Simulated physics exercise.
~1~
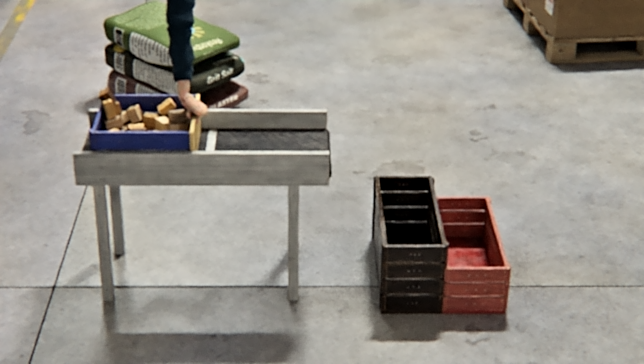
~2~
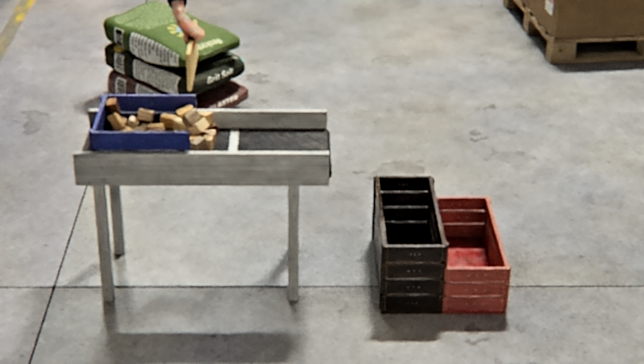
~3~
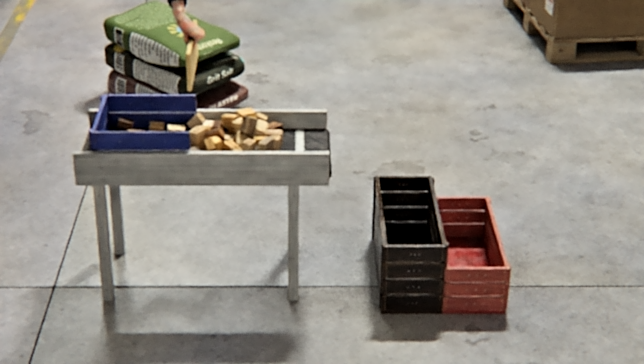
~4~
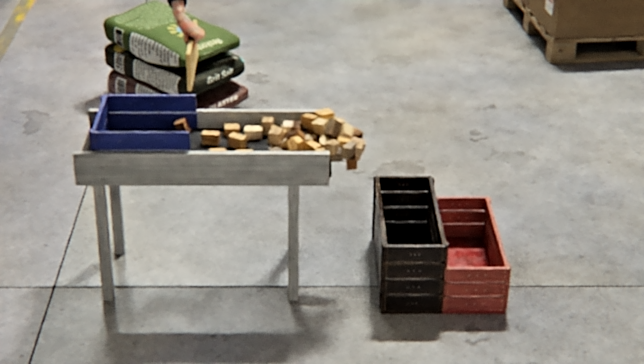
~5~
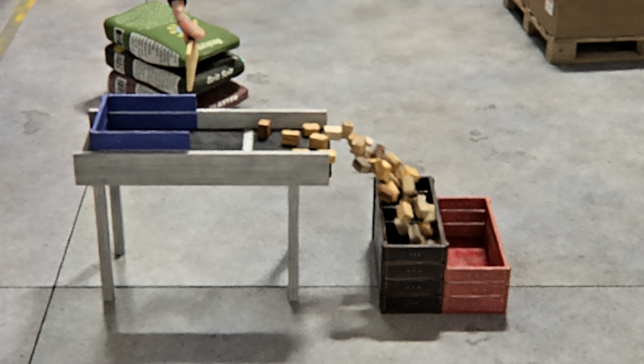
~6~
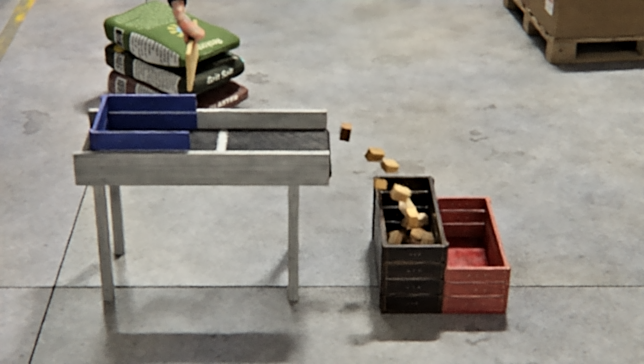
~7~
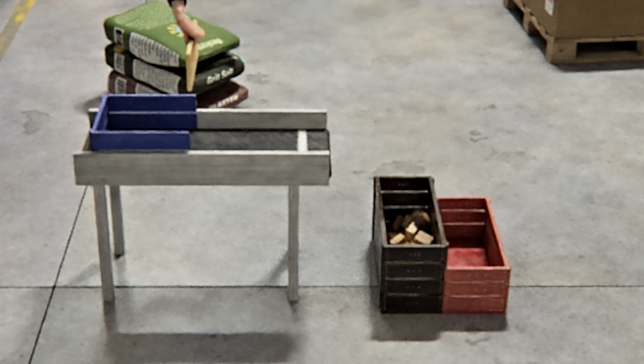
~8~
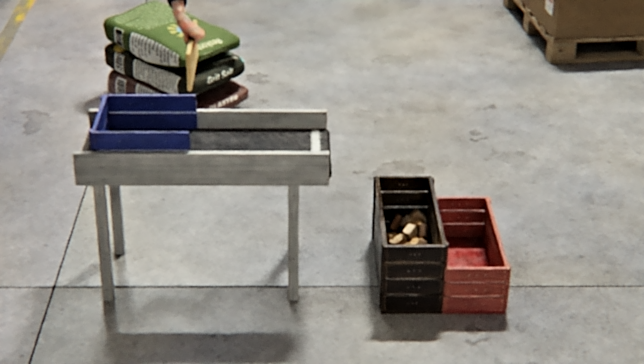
To begin with, a hand grips the gate of a blue pen packed with small wooden blocks on a raised belt, with a black tub and a red box on the concrete floor to the right. The hand lifts the gate clear and holds it above the belt. The blocks slide rightward out of the pen, spreading along the moving belt. They reach the far end and spill over the edge, tumbling in a stream into the black tub. The last few blocks drop in, leaving the pen and belt empty. Finally, the blocks lie heaped in the black tub, while the red box remains empty.
